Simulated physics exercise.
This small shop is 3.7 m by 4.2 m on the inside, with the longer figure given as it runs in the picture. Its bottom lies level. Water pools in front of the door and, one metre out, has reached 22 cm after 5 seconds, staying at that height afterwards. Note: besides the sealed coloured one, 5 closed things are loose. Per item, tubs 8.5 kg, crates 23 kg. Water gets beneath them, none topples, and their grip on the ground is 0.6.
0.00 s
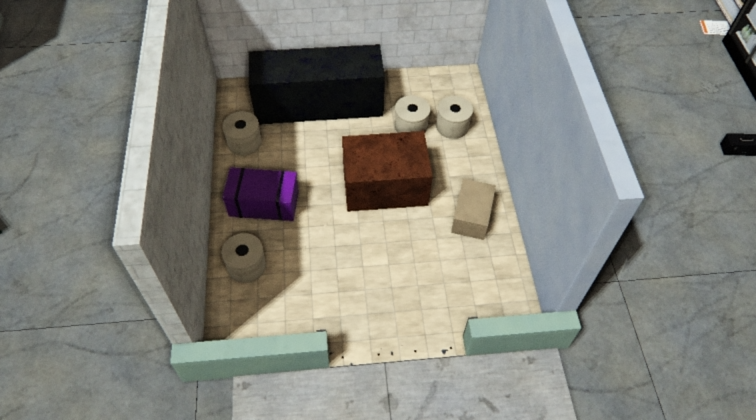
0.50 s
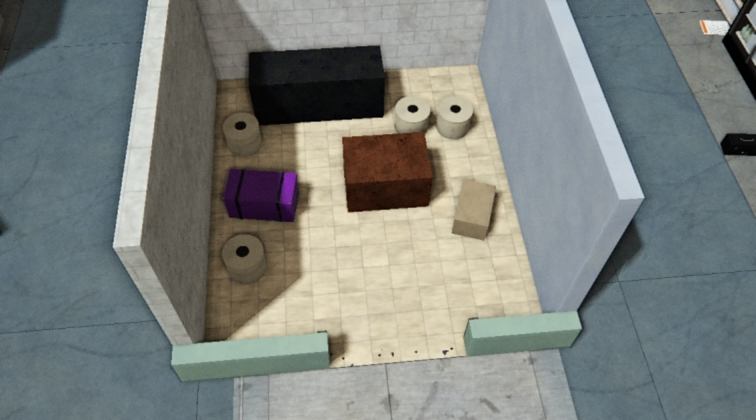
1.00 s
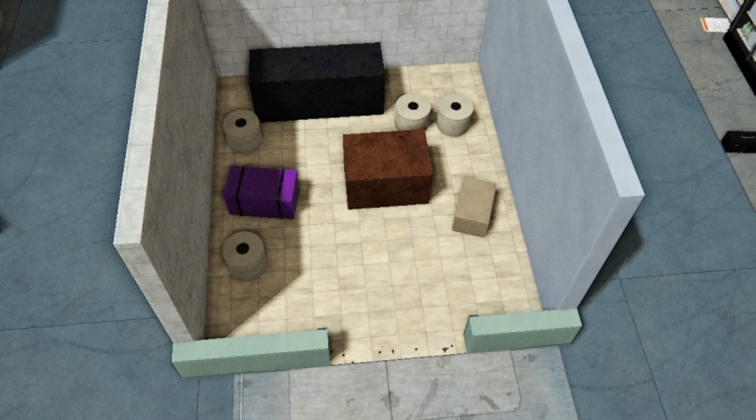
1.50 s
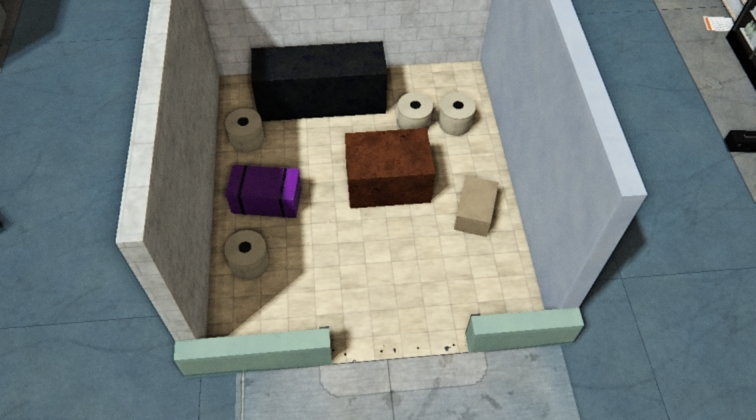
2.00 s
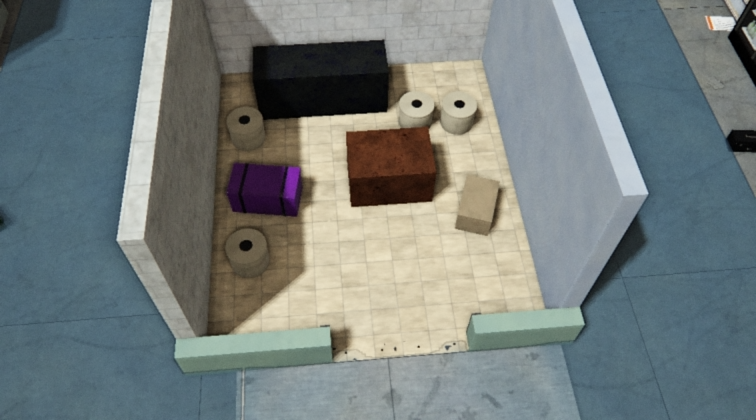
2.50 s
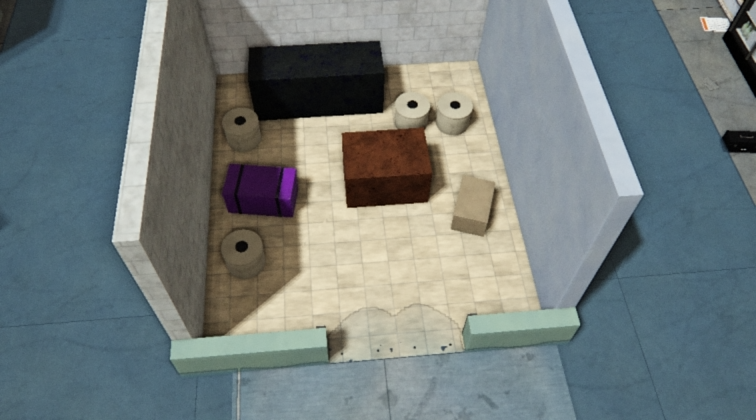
A small open-topped room held a black box, a reddish-brown block, a purple trunk and pale drums, none of which shifted, while a thin patch of water spread in through the front doorway.
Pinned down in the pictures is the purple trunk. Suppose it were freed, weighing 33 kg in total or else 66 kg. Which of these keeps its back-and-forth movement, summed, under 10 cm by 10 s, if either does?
Final guess: It must have the heavier ballast.
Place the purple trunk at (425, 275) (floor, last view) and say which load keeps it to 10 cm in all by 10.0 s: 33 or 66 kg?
It turns out that the heavier alone succeeds.
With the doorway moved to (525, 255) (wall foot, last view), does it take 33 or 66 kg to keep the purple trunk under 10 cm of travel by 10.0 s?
Then only the larger load is enough.
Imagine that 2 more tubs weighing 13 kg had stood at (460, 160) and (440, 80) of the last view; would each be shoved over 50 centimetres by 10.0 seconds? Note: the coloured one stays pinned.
The first is further, the second not as far.
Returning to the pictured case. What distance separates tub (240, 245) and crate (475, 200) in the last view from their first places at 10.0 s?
Net displacement, in order: 100 cm; 200 cm.
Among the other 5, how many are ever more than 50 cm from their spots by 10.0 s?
I make that 5.
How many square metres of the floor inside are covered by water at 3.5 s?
Near 2.0 m2 in all.
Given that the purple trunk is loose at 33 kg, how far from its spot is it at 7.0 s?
10 cm.
After 3.5 s the purple trunk would be 0 cm from its start with 33 kg and 0 cm from its start with 66 kg; 0 cm of water round it then.
After 4.5 s the purple trunk would be 0 cm from its start with 33 kg and 0 cm from its start with 66 kg; 1 cm of water round it then.
After 7.0 s the purple trunk would be 8 cm from its start with 33 kg and 0 cm from its start with 66 kg; 7 cm of water round it then.
After 10.0 s the purple trunk would be 109 cm from its start with 33 kg and 0 cm from its start with 66 kg; 11 cm of water round it then.
